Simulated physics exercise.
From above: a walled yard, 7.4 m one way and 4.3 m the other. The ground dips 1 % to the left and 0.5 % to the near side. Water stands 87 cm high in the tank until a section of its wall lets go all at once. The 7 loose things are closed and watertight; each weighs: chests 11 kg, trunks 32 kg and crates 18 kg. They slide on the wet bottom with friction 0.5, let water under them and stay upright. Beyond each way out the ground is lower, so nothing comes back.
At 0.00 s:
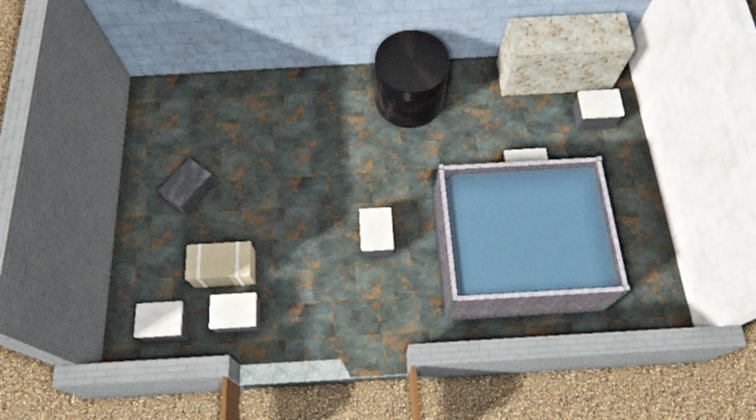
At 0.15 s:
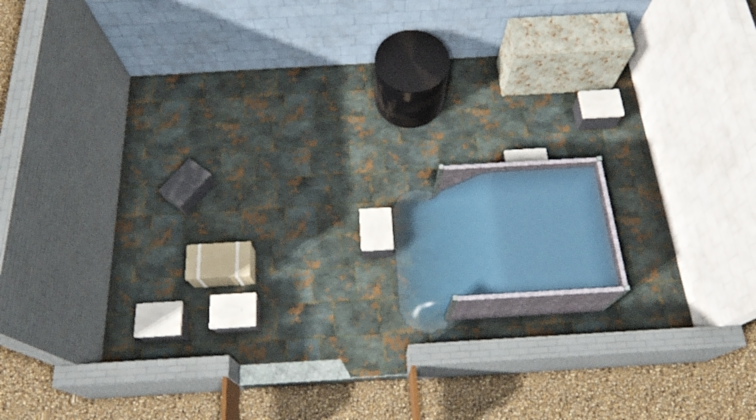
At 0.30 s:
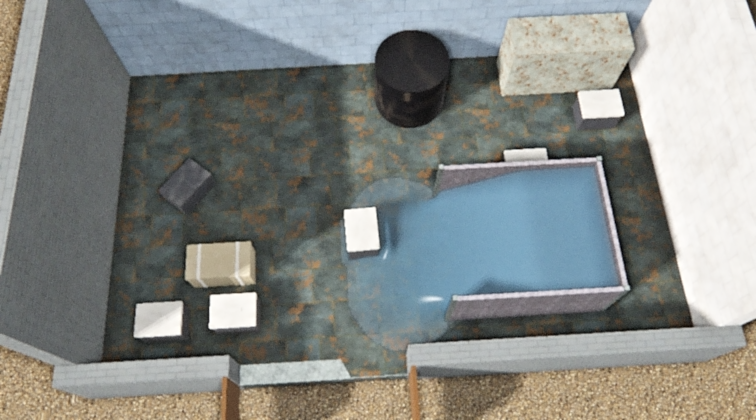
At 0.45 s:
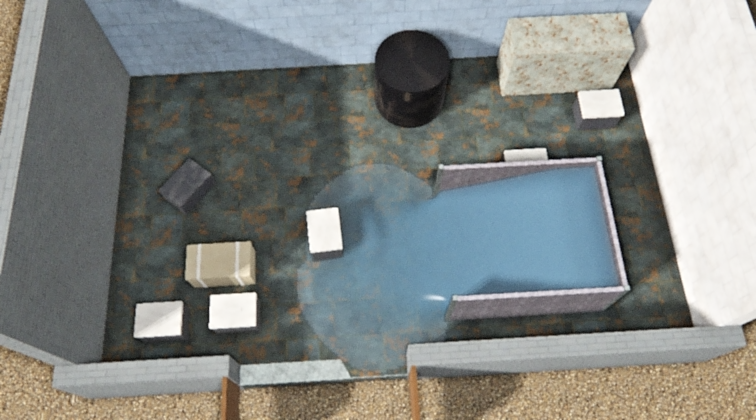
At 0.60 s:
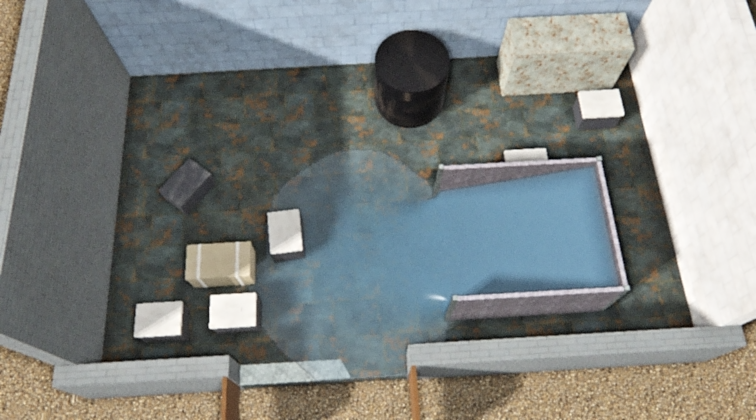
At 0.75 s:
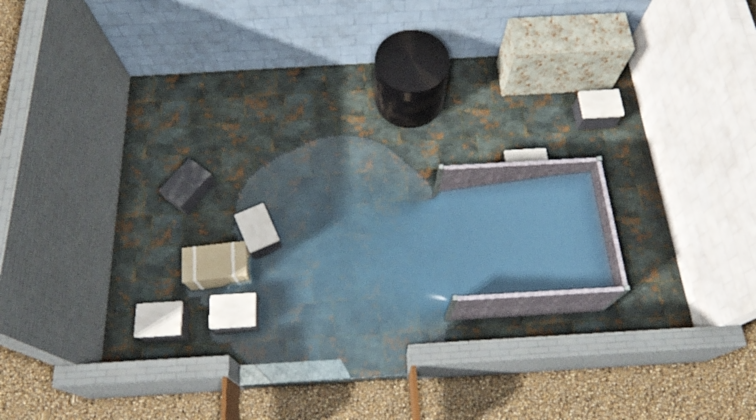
Water spreads left from an open-sided pool, pushing a white-topped box against a tan box.
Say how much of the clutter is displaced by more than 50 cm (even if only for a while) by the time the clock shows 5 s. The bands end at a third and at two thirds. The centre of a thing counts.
It is at least two thirds.
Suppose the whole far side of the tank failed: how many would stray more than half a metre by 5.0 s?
In that case 3 of them.
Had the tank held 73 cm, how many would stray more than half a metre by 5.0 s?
Then 5.
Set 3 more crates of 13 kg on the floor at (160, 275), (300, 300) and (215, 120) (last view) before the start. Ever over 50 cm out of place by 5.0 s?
In turn: More, more, over.
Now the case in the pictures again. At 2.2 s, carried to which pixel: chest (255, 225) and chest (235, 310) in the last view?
Around (138, 165) and (156, 333).
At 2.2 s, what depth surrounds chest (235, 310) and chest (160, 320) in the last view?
About 26 and 45 cm.
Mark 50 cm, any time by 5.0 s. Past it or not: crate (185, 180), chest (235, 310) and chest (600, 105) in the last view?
In that order: Past it, past it, less.
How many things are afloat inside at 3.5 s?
At that moment 5.
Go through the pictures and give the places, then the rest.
The first frame shows a chest at (377, 228) rests on the ground; a trunk at (218, 260) rests on the ground; 2.9 m2 under water; 0 of 7 have shifted.
The second frame shows a chest at (377, 228) rests on the ground; a trunk at (218, 260), on the bottom; 4.0 m2 under water; 0 of 7 have shifted.
The third frame shows a chest at (362, 229) rests on the ground, 19 cm from its start; a trunk at (218, 260) rests on the ground; water covers 5.3 m2; 1 of 7 have shifted.
The fourth frame shows a chest at (324, 229) rests on the ground, 66 cm from its start; a trunk at (218, 260) rests on the ground; water covers 7.1 m2; 1 of 7 have shifted.
The fifth frame shows a chest at (285, 231) rests on the ground, 117 cm from its start; a trunk at (218, 260), on the bottom; 9.1 m2 under water; 1 of 7 have shifted.
The sixth frame shows a chest at (257, 227), on the bottom, 153 cm from its start; a trunk at (214, 261) rests on the ground, 5 cm from its start; water covers 11.0 m2; 2 of 7 have shifted.
After 1.1 s 2 of 7 are over 50 cm from their spots; 2 afloat.
After 2.2 s 5 of 7 are over 50 cm from their spots; 5 afloat.
After 3.5 s 3 of 7 are over 50 cm from their spots; 5 afloat.
After 5.0 s 4 of 7 are over 50 cm from their spots, and 5 have been at some point; 5 afloat.
